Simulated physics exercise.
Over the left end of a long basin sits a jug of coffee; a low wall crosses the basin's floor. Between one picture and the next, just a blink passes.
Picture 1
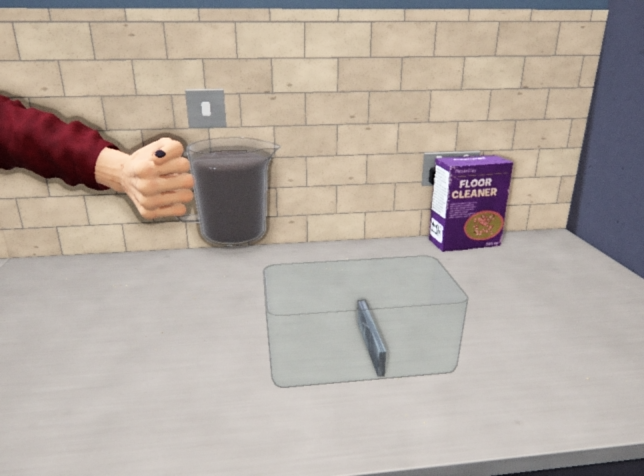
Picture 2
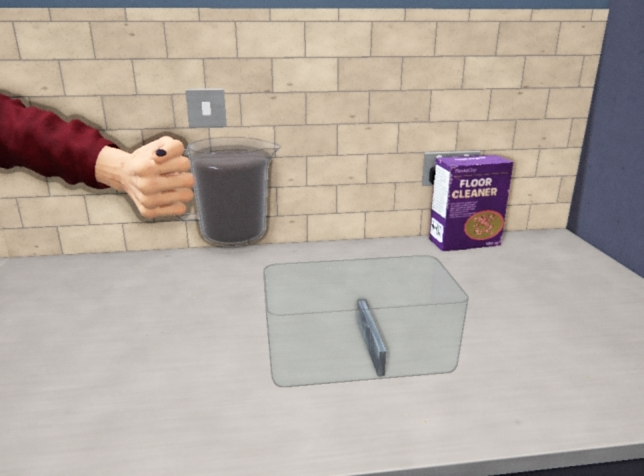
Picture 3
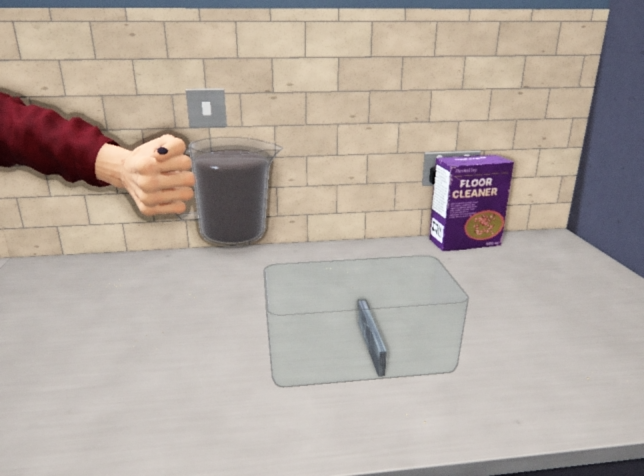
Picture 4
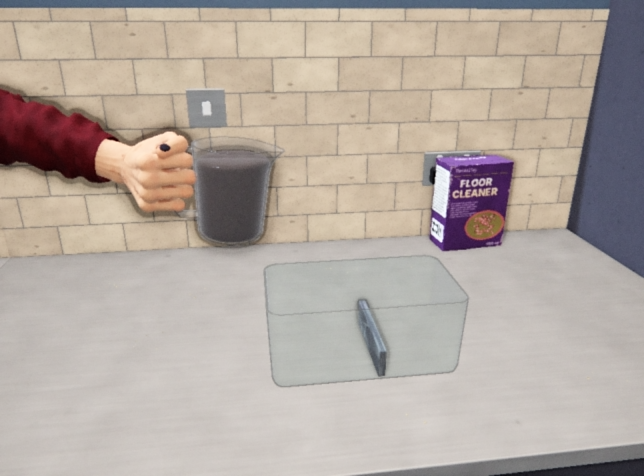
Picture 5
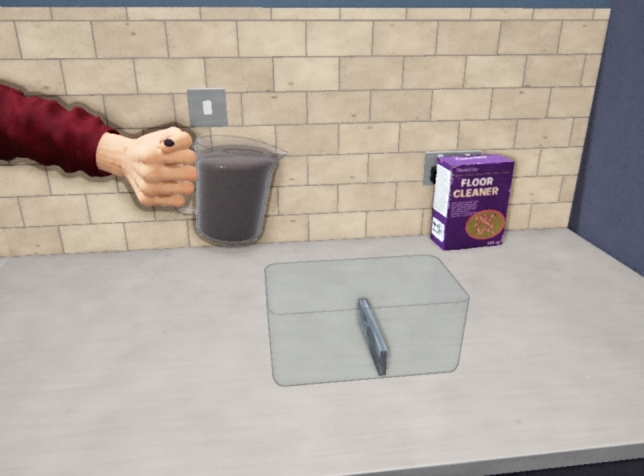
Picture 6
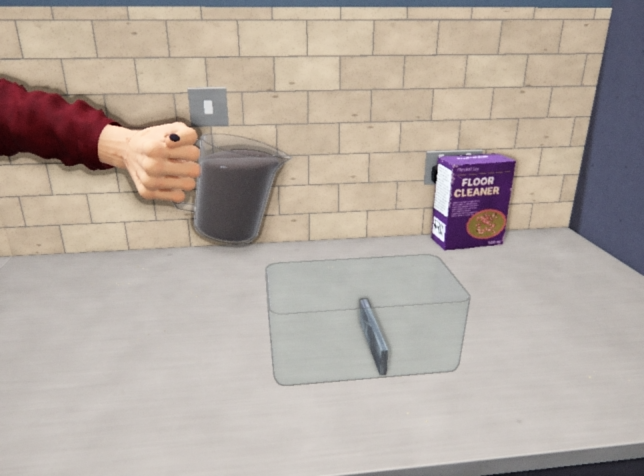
A hand holds a jug of dark liquid above a clear basin and slowly tilts it rightward.
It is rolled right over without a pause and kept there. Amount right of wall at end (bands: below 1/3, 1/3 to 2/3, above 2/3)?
The share that settles right of the wall is smaller than one third, as I see it.
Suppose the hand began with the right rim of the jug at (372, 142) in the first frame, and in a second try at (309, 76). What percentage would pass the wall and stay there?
First try: 85 percent; second try: 65 percent.
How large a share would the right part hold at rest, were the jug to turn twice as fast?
Roughly 10 percent.
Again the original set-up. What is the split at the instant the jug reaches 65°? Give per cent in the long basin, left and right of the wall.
5 % left, 0 % right.
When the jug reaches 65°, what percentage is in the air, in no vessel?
15 in a hundred.
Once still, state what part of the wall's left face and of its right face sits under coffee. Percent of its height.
The left reaches some 60 %, the right about 0 %.
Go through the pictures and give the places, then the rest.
In the first frame, tilt 0°; pouring edge (281, 145); surface from (193, 160) to (267, 158); the long basin's rim runs from (265, 290) to (451, 278); the wall's top is at (371, 325).
In the second frame, tilt 1°; pouring edge (281, 145); surface from (194, 159) to (267, 157).
In the third frame, tilt 2°; pouring edge (283, 147); surface from (195, 159) to (268, 158).
In the fourth frame, tilt 5°; pouring edge (285, 149); surface from (196, 159) to (270, 158).
In the fifth frame, tilt 9°; pouring edge (289, 152); surface from (199, 159) to (275, 158).
In the sixth frame, tilt 14°; pouring edge (292, 157); surface from (202, 160) to (280, 158).
A moment on, the jug is tipped part way and 80 per cent is still to pour, 4 is left of the wall and 0 right of it.
Next, the jug is tipped on its side and 32 per cent is still to pour, 46 is left of the wall and 1 right of it.
Then the jug is tipped right over and 4 per cent is still to pour, 86 is left of the wall and 3 right of it.
Later the jug is tipped right over and 0 per cent is still to pour, 93 is left of the wall and 4 right of it.
In the end 93 per cent lies left of the wall, 4 right of it and 3 outside.
